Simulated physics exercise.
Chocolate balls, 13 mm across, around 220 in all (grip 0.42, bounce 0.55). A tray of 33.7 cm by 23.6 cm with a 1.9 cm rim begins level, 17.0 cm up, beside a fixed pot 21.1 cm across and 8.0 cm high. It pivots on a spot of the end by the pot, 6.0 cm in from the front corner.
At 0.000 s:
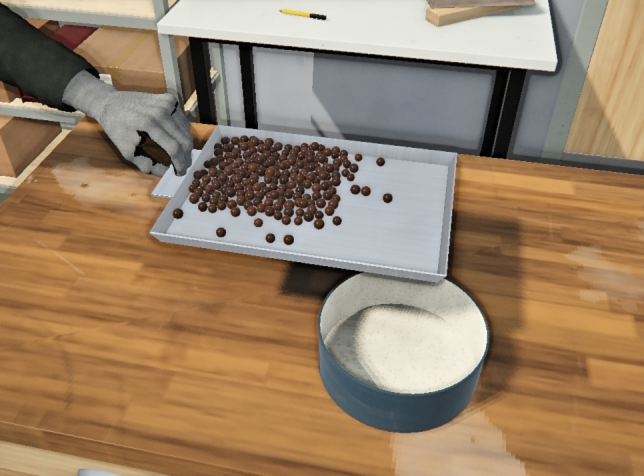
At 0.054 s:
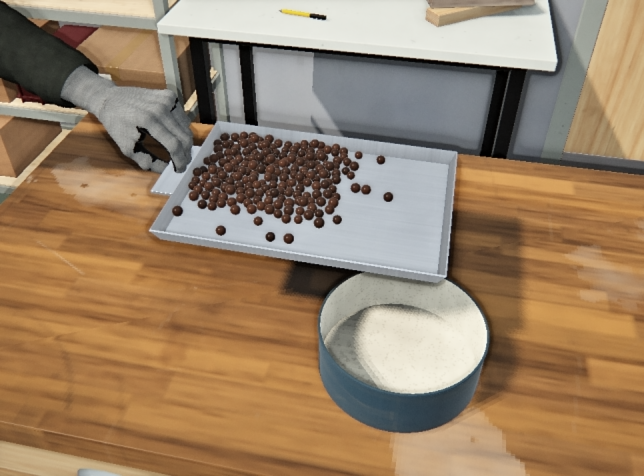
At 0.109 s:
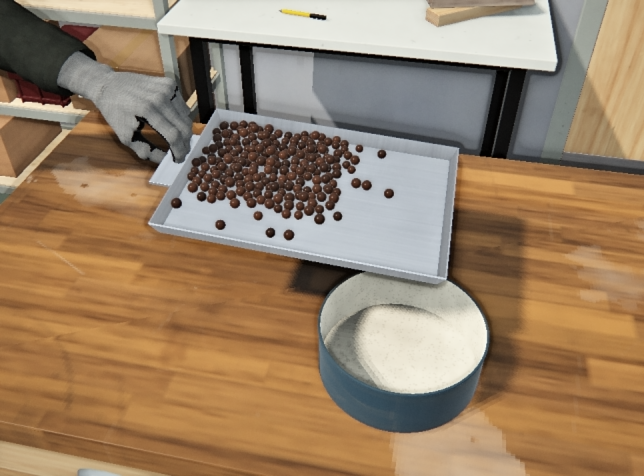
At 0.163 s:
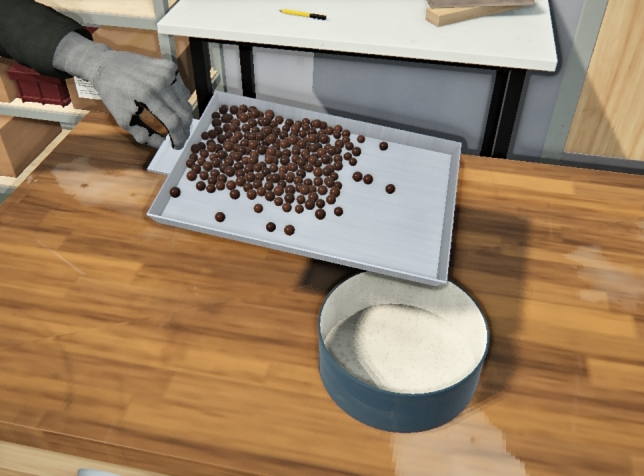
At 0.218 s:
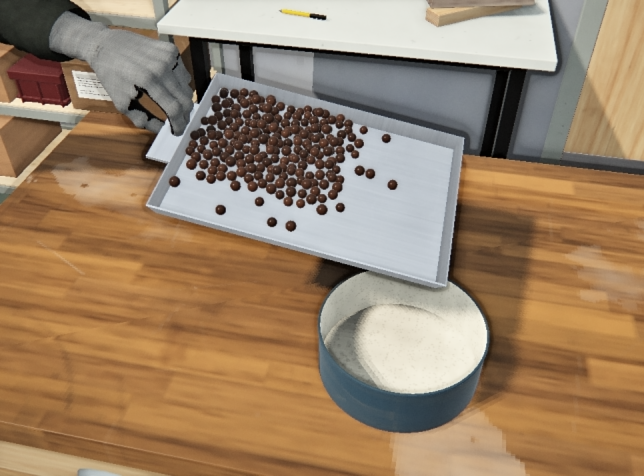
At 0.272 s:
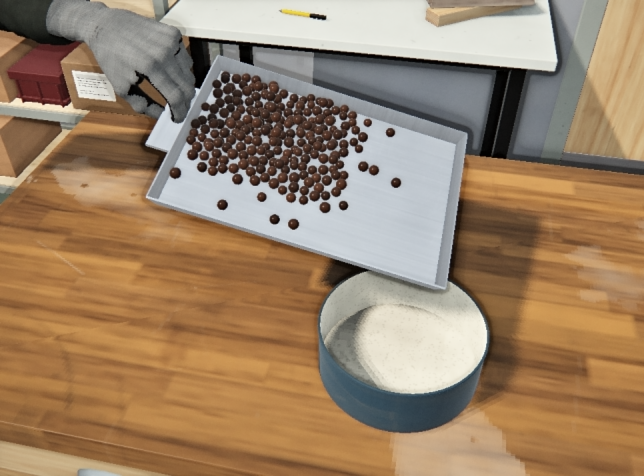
Tray of chocolate balls tilting steadily as a grey hand raises its left end beside a blue pot on a wooden table.
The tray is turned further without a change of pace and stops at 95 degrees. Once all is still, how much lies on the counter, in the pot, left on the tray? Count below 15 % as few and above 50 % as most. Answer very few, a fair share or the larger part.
On the counter: A fair share; in the pot: The larger part; left on the tray: Very few.
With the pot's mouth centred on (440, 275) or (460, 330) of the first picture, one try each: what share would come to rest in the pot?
Some 10 and 90 per cent.
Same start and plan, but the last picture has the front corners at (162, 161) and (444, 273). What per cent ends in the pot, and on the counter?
Pot 15, counter 85.
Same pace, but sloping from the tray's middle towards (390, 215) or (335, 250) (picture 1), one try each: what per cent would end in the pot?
Some 15 and 75 per cent.
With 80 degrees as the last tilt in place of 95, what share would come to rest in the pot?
In that case some 70 per cent.
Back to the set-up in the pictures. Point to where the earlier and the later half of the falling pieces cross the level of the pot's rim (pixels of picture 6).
At about (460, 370), then at (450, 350).
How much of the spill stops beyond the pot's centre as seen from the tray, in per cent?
Roughly 100 per cent.
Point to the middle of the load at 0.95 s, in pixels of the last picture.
Around (446, 379).
After 0.68 s, tilt 56 degrees; the tray holds 90 %, the pot 0 %.
After 0.95 s, tilt 80 degrees; the tray holds 15 %, the pot 55 %.
After 1.33 s, tilt 95 degrees; the tray holds 0 %, the pot 70 %.
By 1.9 s all is still; counter 30 %, pot 70 %, tray 0 %.
